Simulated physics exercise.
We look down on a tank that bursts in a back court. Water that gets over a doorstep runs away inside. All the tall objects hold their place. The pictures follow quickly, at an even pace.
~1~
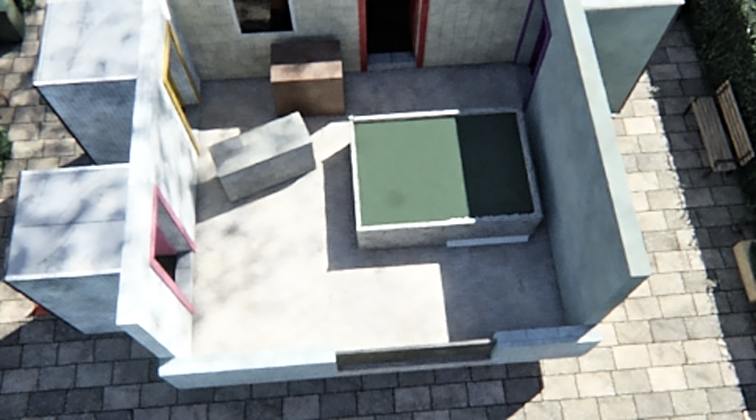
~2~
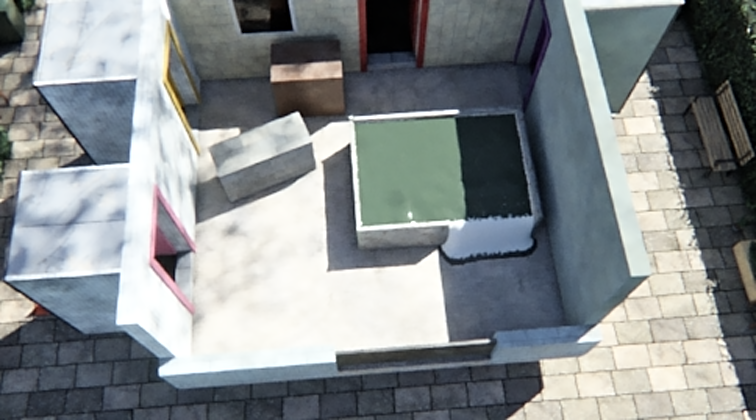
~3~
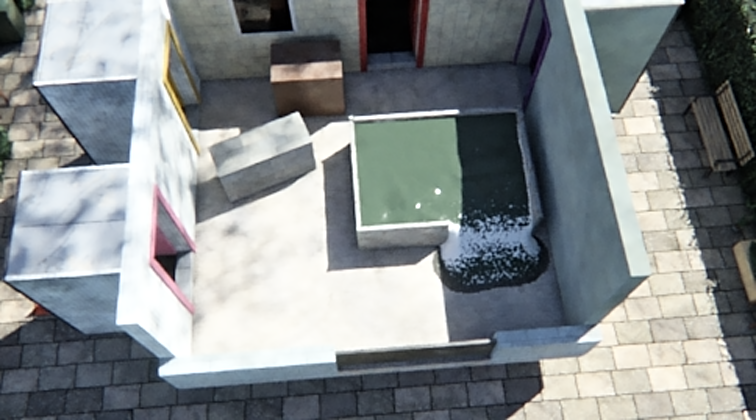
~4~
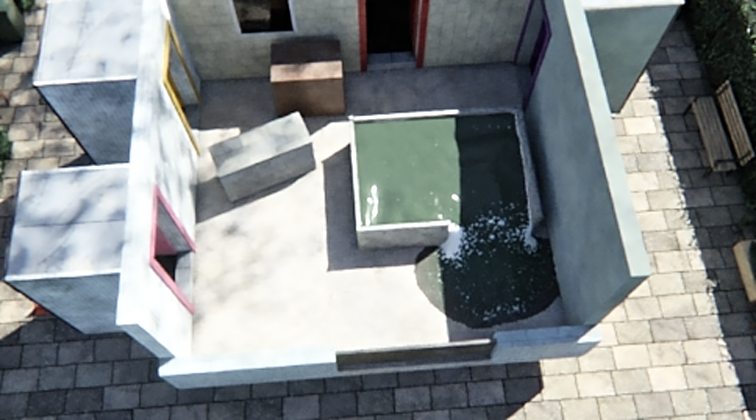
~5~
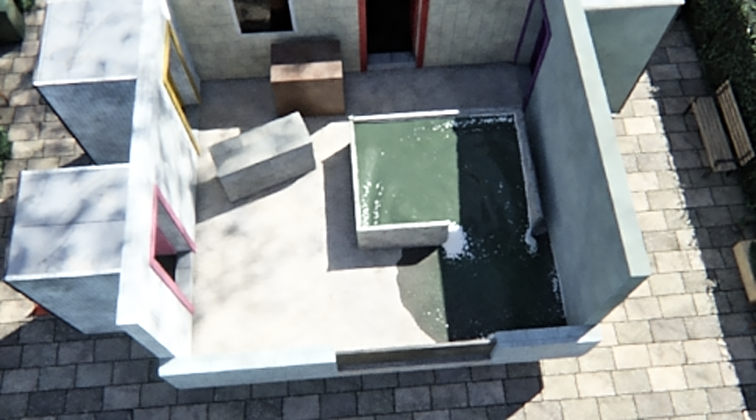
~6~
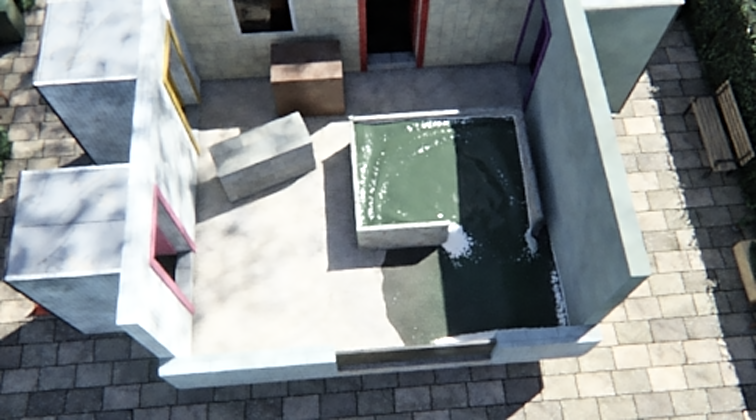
Dark green water pours through a gap in the front wall of a raised tank in a walled courtyard, foaming as it spreads forward across the pale floor and then leftward, while the surrounding blocks stay still.
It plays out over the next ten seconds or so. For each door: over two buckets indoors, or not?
The yellow door takes more than that; the pink door takes more than that; the red door stays under that; the purple door takes more than that.
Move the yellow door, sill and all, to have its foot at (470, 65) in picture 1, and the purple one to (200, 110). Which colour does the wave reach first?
That is the pink door.
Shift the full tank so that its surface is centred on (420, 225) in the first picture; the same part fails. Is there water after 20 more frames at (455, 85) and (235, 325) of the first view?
In turn: Awash, flooded.
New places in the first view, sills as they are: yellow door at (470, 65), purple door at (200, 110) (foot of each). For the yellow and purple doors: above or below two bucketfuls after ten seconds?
In short: The yellow door is over; the purple door passes that mark.
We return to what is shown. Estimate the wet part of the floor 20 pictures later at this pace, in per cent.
About 65 per cent.
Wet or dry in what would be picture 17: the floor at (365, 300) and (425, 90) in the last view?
One after the other: Wet, dry.
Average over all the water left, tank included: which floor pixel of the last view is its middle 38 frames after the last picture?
Near (372, 226).
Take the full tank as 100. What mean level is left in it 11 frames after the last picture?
About 56 per cent.
A moment on, water covers 20 % of the floor; the yellow door not reached, the pink door not reached, the red door not reached, the purple door not reached.
Next, water covers 40 % of the floor; the yellow door not reached, the pink door not reached, the red door not reached, the purple door not reached.
Then, water covers 65 % of the floor; the yellow door not reached, the pink door over two buckets in, the red door not reached, the purple door wet at the sill, nothing in.
Later, water covers 90 % of the floor; the yellow door under two buckets in, the pink door far over two buckets in, the red door wet at the sill, nothing in, the purple door over two buckets in.
In the end, water covers 100 % of the floor; the yellow door over two buckets in, the pink door far over two buckets in, the red door wet at the sill, nothing in, the purple door over two buckets in.
